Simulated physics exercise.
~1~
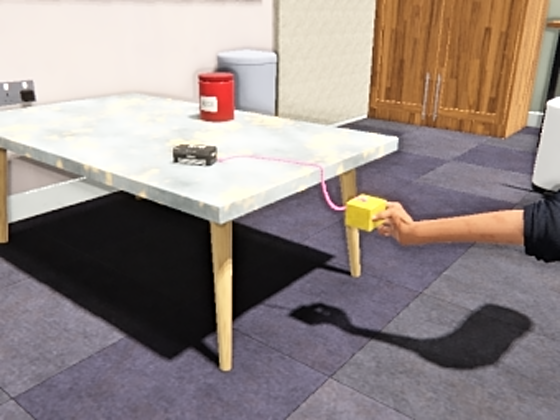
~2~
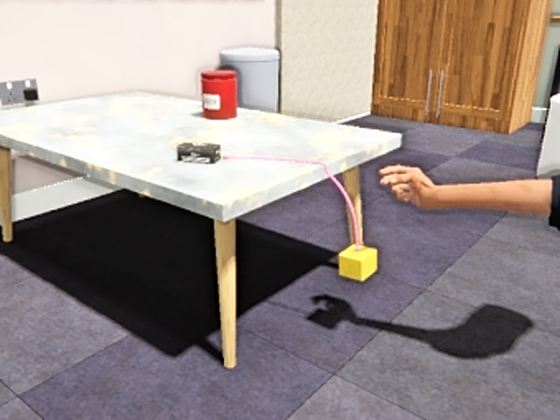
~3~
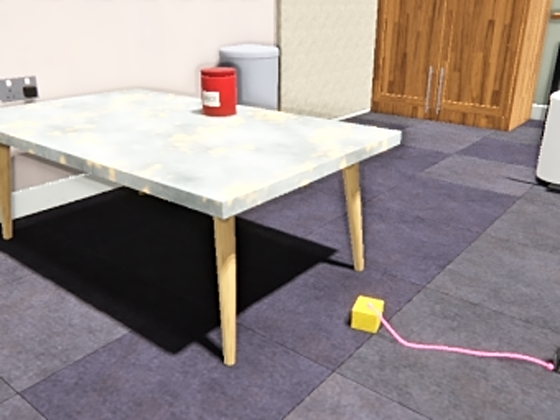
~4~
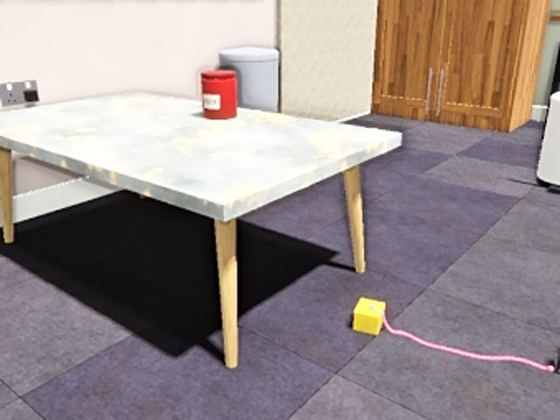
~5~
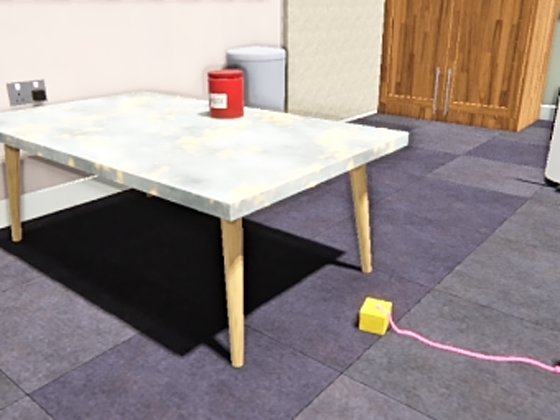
In a room with a dark tiled floor, a hand let go of a yellow block tied by a pink string to a black box on a pale table, and the block dropped, the box ending up on the floor too while the red canister stayed put.
